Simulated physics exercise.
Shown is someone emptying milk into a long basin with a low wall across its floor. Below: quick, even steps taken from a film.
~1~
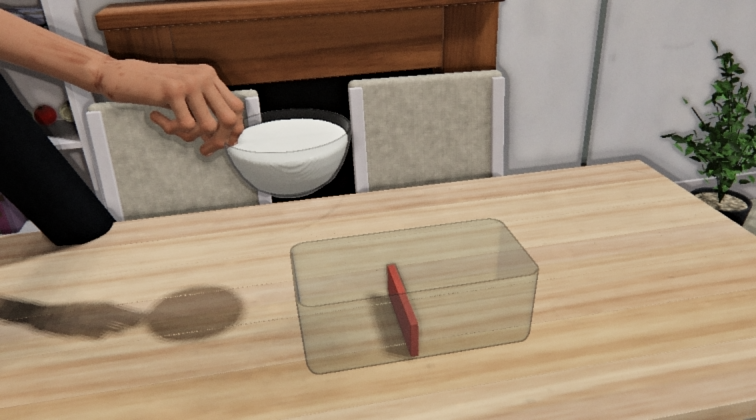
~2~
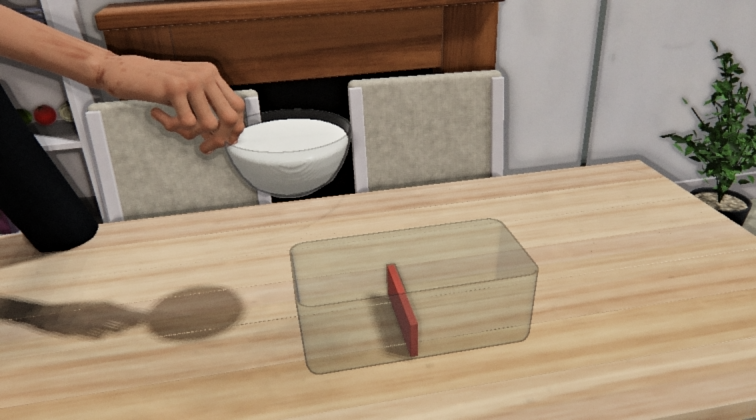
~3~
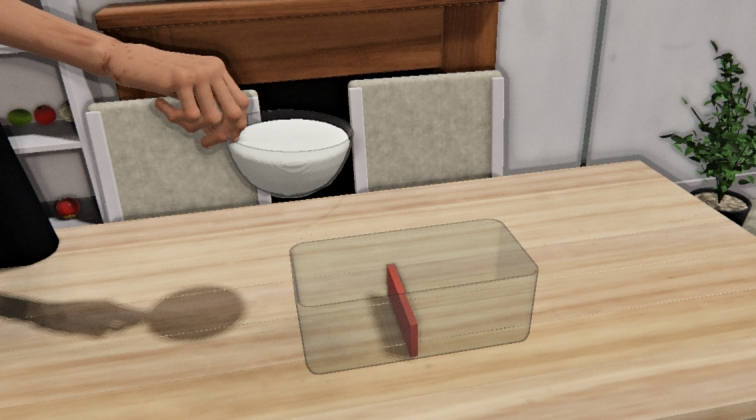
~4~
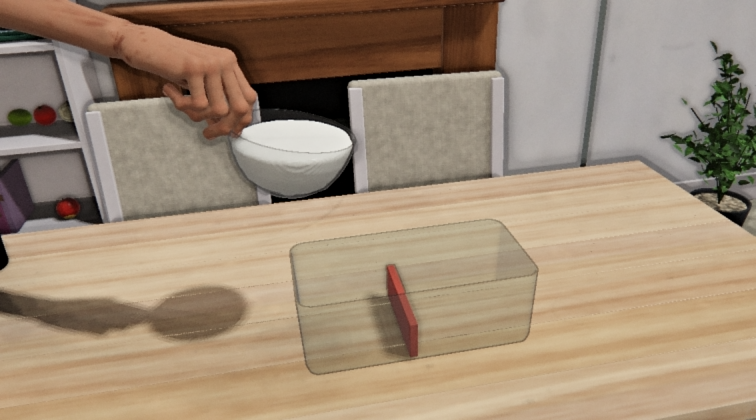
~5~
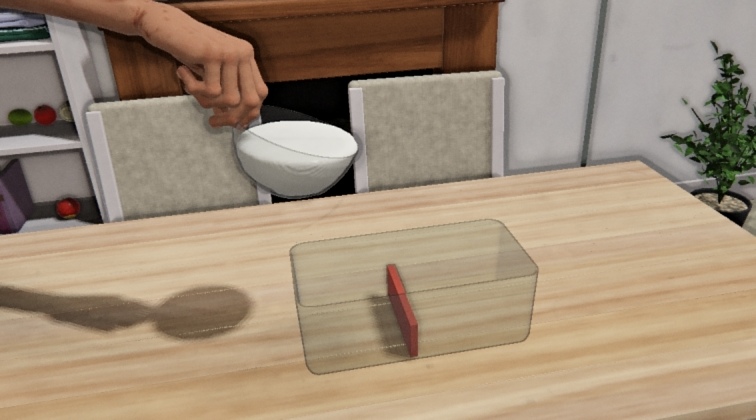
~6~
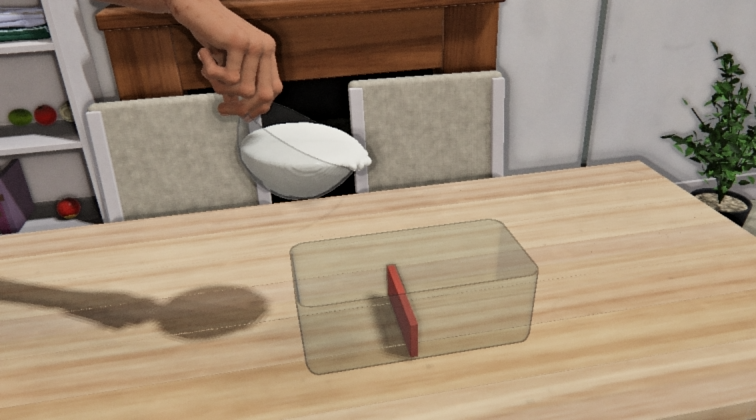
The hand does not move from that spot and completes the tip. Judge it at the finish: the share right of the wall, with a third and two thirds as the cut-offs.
At the finish, the right of the wall has a third to two thirds.
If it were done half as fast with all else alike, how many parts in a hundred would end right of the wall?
I'd say roughly 70 in every hundred ends up there.
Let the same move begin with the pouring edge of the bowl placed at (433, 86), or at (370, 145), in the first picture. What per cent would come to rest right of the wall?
It comes to 85 % the first time and 70 % the second.
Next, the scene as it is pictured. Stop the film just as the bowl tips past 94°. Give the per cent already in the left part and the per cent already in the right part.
About 5 % left and about 35 % right.
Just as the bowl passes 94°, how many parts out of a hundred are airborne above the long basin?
Estimated: 45 per cent or thereabouts.
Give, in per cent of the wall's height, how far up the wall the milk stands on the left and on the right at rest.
I get 30 % for the left and 30 % for the right.
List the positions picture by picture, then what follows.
In the first picture, it leans 0°; its right rim is at (350, 124); the milk meets the walls at (227, 143) and (347, 131); the long basin's rim runs from (294, 275) to (519, 244); the wall's top is at (402, 293).
In the second picture, it leans 1°; its right rim is at (350, 126); the milk meets the walls at (227, 142) and (346, 132).
In the third picture, it leans 6°; its right rim is at (352, 130); the milk meets the walls at (228, 140) and (348, 134).
In the fourth picture, it leans 13°; its right rim is at (354, 138); the milk meets the walls at (232, 139) and (351, 135).
In the fifth picture, it leans 22°; its right rim is at (356, 147); the milk meets the walls at (236, 140) and (352, 141); 2 per cent is over the edge.
In the sixth picture, it leans 32°; its right rim is at (356, 159); the milk meets the walls at (240, 144) and (352, 149); 8 per cent is over the edge.
A moment on, the bowl is tipped on its side and 14 per cent is still to pour, 5 is left of the wall and 36 right of it.
Next, the bowl is tipped right over and 0 per cent is still to pour, 42 is left of the wall and 54 right of it.
Then the bowl is tipped right over and 0 per cent is still to pour, 44 is left of the wall and 54 right of it.
Later the bowl is tipped right over and 0 per cent is still to pour, 44 is left of the wall and 54 right of it.
Finally, 44 per cent lies left of the wall, 54 right of it and 2 outside.
